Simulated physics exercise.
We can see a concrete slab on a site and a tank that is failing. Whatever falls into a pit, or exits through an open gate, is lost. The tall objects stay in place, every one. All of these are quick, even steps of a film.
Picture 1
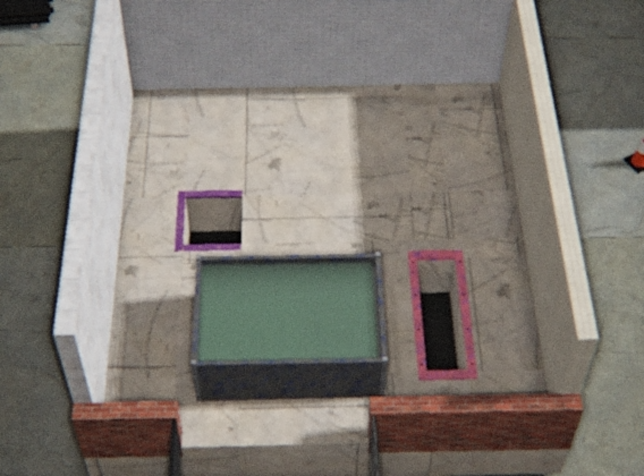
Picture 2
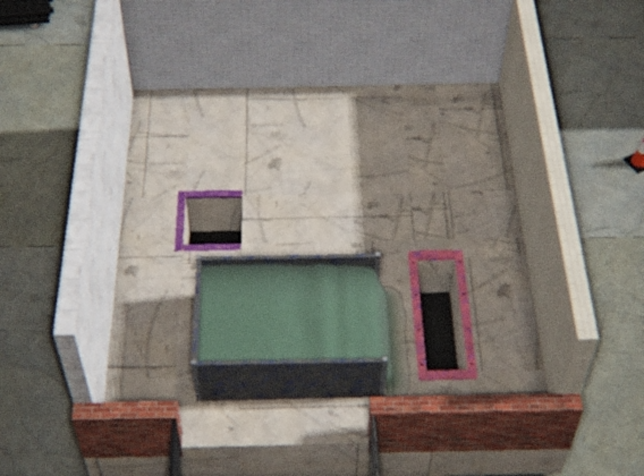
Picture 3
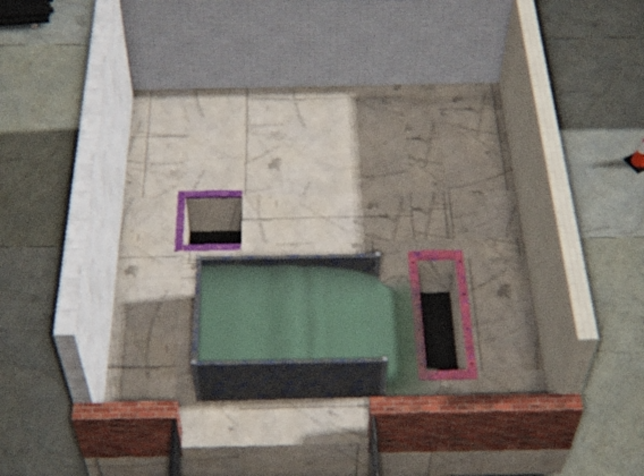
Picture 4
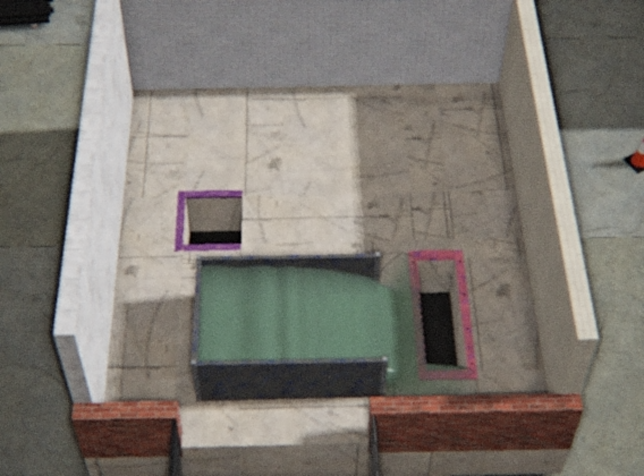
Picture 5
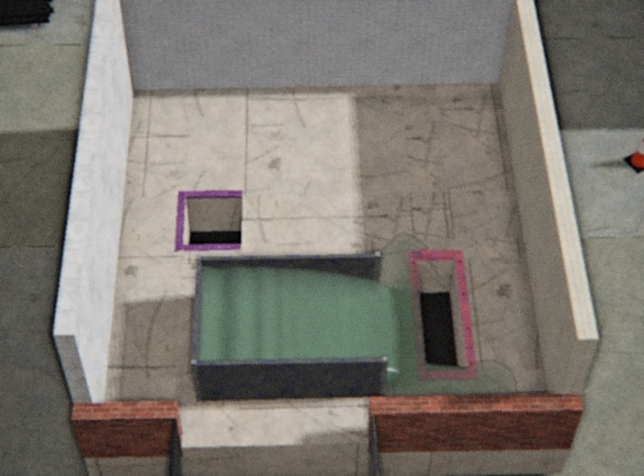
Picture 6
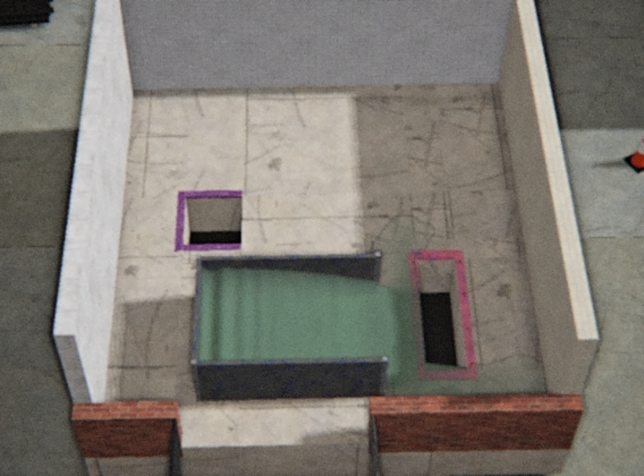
A walled concrete slab with low brick sections along its front edge is seen from a fixed, raised viewpoint. A dark-sided tank of green water sits front and centre, with a purple-framed opening behind it to the left and a pink-framed one to its right. The tank's right side opens, and water pours rightward, spreading around the pink frame while the level behind drops and ripples.
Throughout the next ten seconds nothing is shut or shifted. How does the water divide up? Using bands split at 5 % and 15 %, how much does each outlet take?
I would say the gate draws off under 5 %, the pink pit draws off over 15 %, the purple pit draws off under 5 %.
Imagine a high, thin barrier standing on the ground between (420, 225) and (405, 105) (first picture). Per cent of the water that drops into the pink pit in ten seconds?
The pink pit gets 65 per cent.
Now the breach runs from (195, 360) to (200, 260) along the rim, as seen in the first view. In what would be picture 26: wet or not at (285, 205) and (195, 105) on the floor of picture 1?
Point one not reached, point two waterlogged.
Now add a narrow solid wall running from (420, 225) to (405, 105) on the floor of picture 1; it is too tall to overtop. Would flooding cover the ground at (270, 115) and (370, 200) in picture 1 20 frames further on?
Going one by one, you'd find the first left untouched and then the other inundated.
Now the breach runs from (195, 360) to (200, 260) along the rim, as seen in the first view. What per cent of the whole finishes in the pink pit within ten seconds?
Pink takes 2 in a hundred.
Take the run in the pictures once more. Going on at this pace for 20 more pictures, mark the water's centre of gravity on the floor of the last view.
Close to (372, 322), I reckon.
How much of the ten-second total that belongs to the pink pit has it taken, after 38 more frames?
I get 100 per cent.
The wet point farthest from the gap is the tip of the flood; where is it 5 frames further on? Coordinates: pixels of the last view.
Point: (412, 164) in the last picture's pixels.
A moment on, water covers 15 % of the floor; the gate 0 %, the pink pit 26 %, the purple pit 0 %.
Next, water covers 20 % of the floor; the gate 0 %, the pink pit 41 %, the purple pit 0 %.
Then, water covers 40 % of the floor; the gate 0 %, the pink pit 54 %, the purple pit 0 %.
Later, water covers 55 % of the floor; the gate 0 %, the pink pit 59 %, the purple pit 0 %.
In the end, water covers 75 % of the floor; the gate 1 %, the pink pit 60 %, the purple pit 1 %.
